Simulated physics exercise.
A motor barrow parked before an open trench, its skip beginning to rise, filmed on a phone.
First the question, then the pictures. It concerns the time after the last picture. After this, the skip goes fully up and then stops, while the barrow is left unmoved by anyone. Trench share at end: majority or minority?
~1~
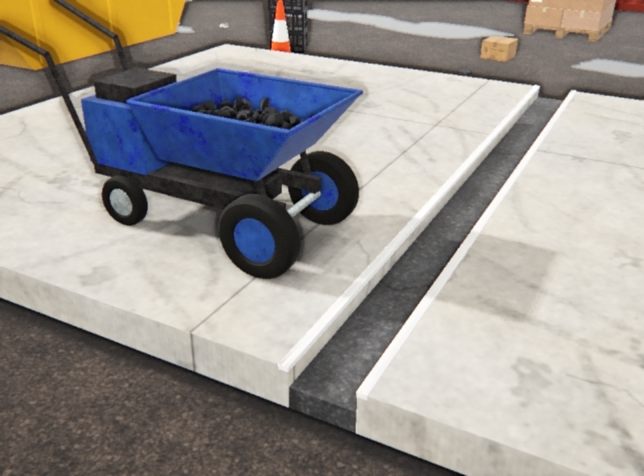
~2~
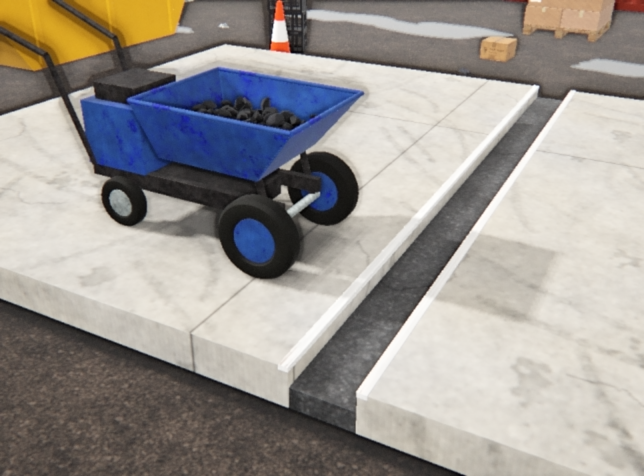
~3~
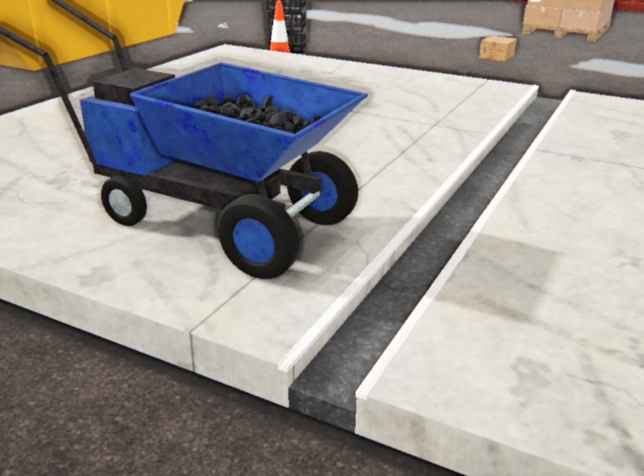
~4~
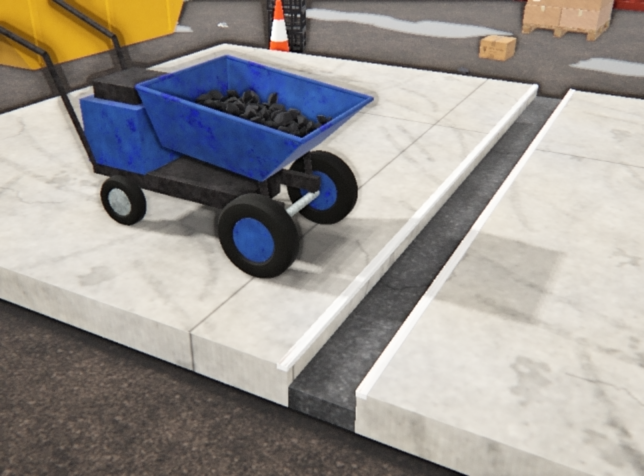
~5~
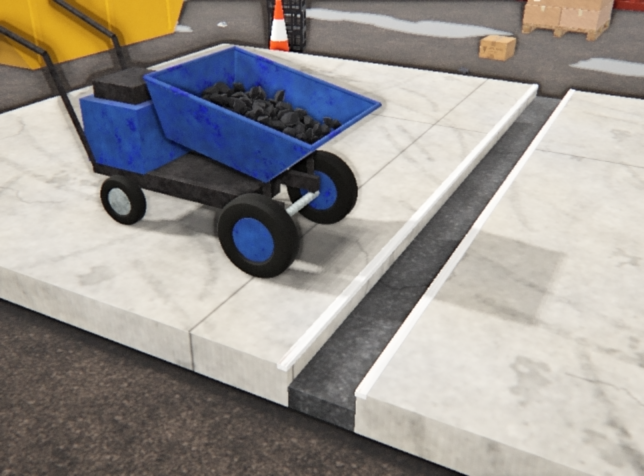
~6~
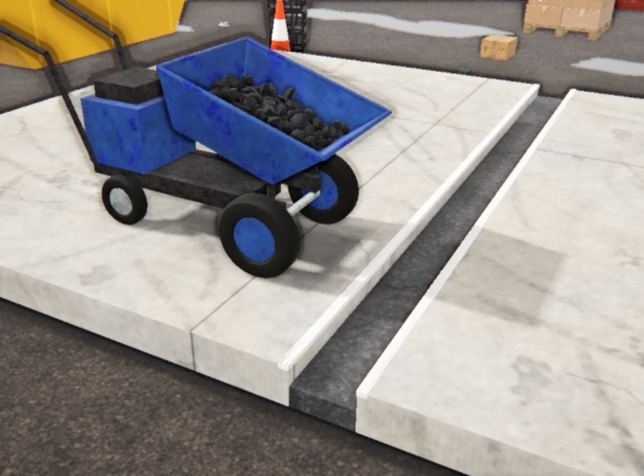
More in than out.
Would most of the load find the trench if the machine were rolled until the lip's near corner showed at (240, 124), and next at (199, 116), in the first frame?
At the earlier place the greater portion ends between the edges, at the later place the lesser portion.
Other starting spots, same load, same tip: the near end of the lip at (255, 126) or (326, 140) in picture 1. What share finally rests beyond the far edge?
About 0 % and 70 %.
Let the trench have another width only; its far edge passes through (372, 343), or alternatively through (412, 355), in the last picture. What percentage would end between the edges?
First one: 40 per cent; second one: 90 per cent.
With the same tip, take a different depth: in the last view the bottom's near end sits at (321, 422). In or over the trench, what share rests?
Something close to 70 per cent.
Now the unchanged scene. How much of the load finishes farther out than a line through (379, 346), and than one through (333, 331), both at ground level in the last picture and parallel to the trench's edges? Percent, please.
Result, first then second: 40 %, 90 %.
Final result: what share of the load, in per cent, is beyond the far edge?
About 30 per cent.
Just after the last frame, skip tipped steeply; every one in the skip.
A moment on, skip tipped right over; the larger part in the skip; roughly a quarter in or heaped over the trench; just a few beyond it; just a few falling.
Further on, skip tipped right over; about a tenth in the skip; roughly two thirds in or heaped over the trench; roughly a quarter beyond it.
When it is over, skip tipped right over; just a few in the skip; roughly two thirds in or heaped over the trench; roughly a quarter beyond it.
